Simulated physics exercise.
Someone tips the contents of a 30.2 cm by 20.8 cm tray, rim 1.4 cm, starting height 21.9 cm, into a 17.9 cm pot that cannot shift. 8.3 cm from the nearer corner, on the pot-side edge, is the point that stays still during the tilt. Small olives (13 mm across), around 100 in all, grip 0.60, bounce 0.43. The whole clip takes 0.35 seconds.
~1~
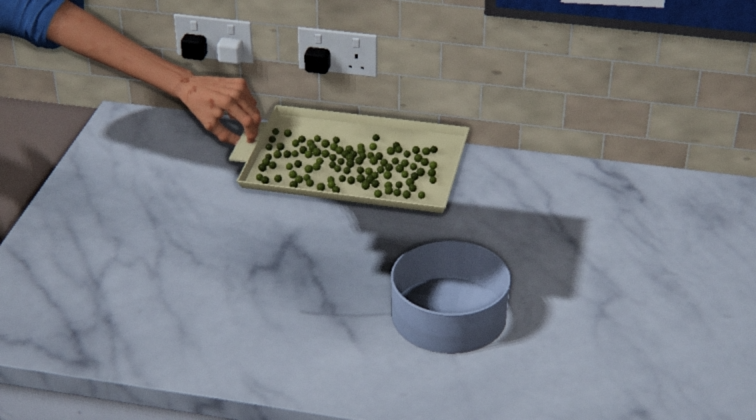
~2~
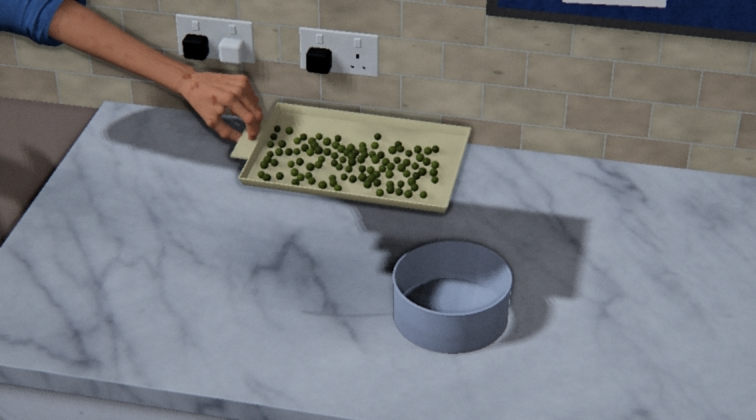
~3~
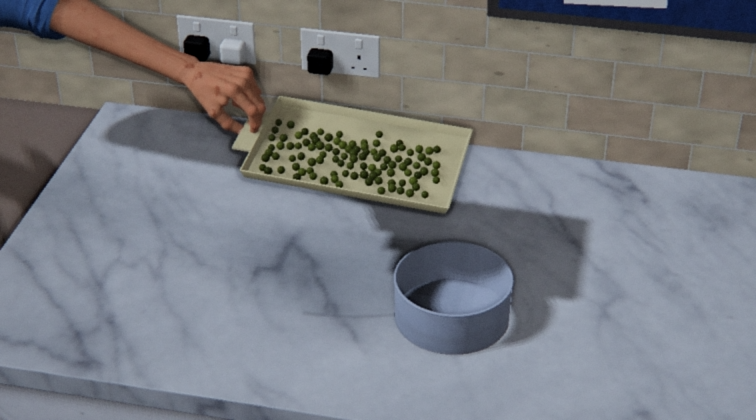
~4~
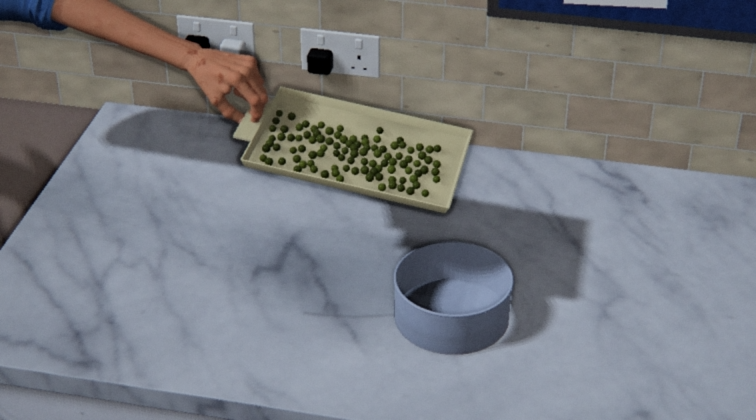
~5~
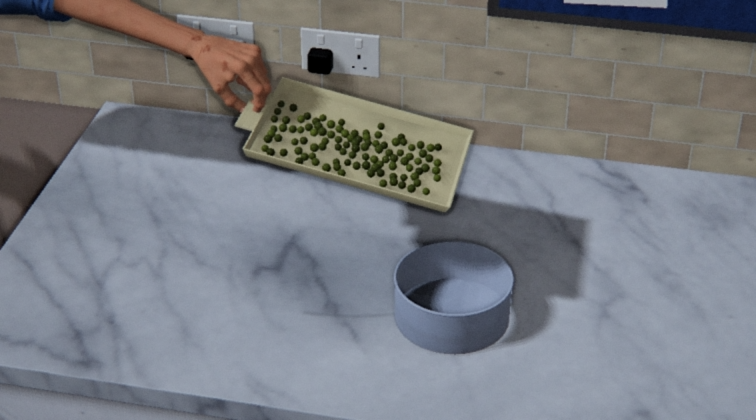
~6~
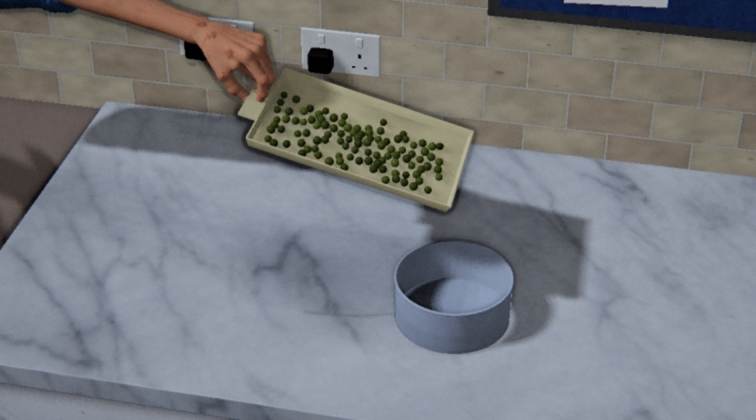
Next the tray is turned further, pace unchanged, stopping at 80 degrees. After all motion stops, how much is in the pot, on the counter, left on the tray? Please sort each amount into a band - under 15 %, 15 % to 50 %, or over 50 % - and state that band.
Pot: 15 % to 50 %; counter: Over 50 %; tray: Under 15 %.
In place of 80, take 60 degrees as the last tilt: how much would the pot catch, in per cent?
It would be near 0 per cent.
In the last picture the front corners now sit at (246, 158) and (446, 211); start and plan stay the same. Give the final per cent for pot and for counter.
Pot 95, counter 0.
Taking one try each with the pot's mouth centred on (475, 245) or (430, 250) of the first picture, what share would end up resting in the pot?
I'd say close to 70 percent for the first spot and 25 percent for the second.
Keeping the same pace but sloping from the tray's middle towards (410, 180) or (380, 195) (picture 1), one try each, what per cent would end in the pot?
95 and 70 %.
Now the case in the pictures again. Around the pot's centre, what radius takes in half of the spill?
Some 18 cm, give or take.
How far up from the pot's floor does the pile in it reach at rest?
Roughly 2.0 cm up.
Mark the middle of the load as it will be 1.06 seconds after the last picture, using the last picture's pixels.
Roughly pixel (452, 149).
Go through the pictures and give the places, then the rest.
Tray tilt 0 degrees, front corners at (241, 180) and (442, 205); middle of the pieces at (350, 164); pot at (451, 276), in the first picture.
Tray tilt 1 degrees, front corners at (243, 177) and (444, 205); middle of the pieces at (352, 162), in the second picture.
Tray tilt 4 degrees, front corners at (245, 169) and (446, 205), lowest corner right back; middle of the pieces at (354, 159), in the third picture.
Tray tilt 7 degrees, front corners at (246, 158) and (446, 205), lowest corner right back; middle of the pieces at (354, 154), in the fourth picture.
Tray tilt 11 degrees, front corners at (248, 148) and (447, 204), lowest corner right back; middle of the pieces at (356, 149), in the fifth picture.
Tray tilt 14 degrees, front corners at (251, 137) and (448, 204), lowest corner right back; middle of the pieces at (358, 144); pot at (454, 276), in the sixth picture.
Then, 0.64 s after the last picture, tilt 45 degrees; the tray holds 100 %, the pot 0 %.
Then, 1.06 s after the last picture, tilt 66 degrees; the tray holds 95 %, the pot 0 %.
Then, 1.57 s after the last picture, tilt 80 degrees; the tray holds 50 %, the pot 5 %.
In the end, pot 40 %, counter 60 %, tray 0 %.
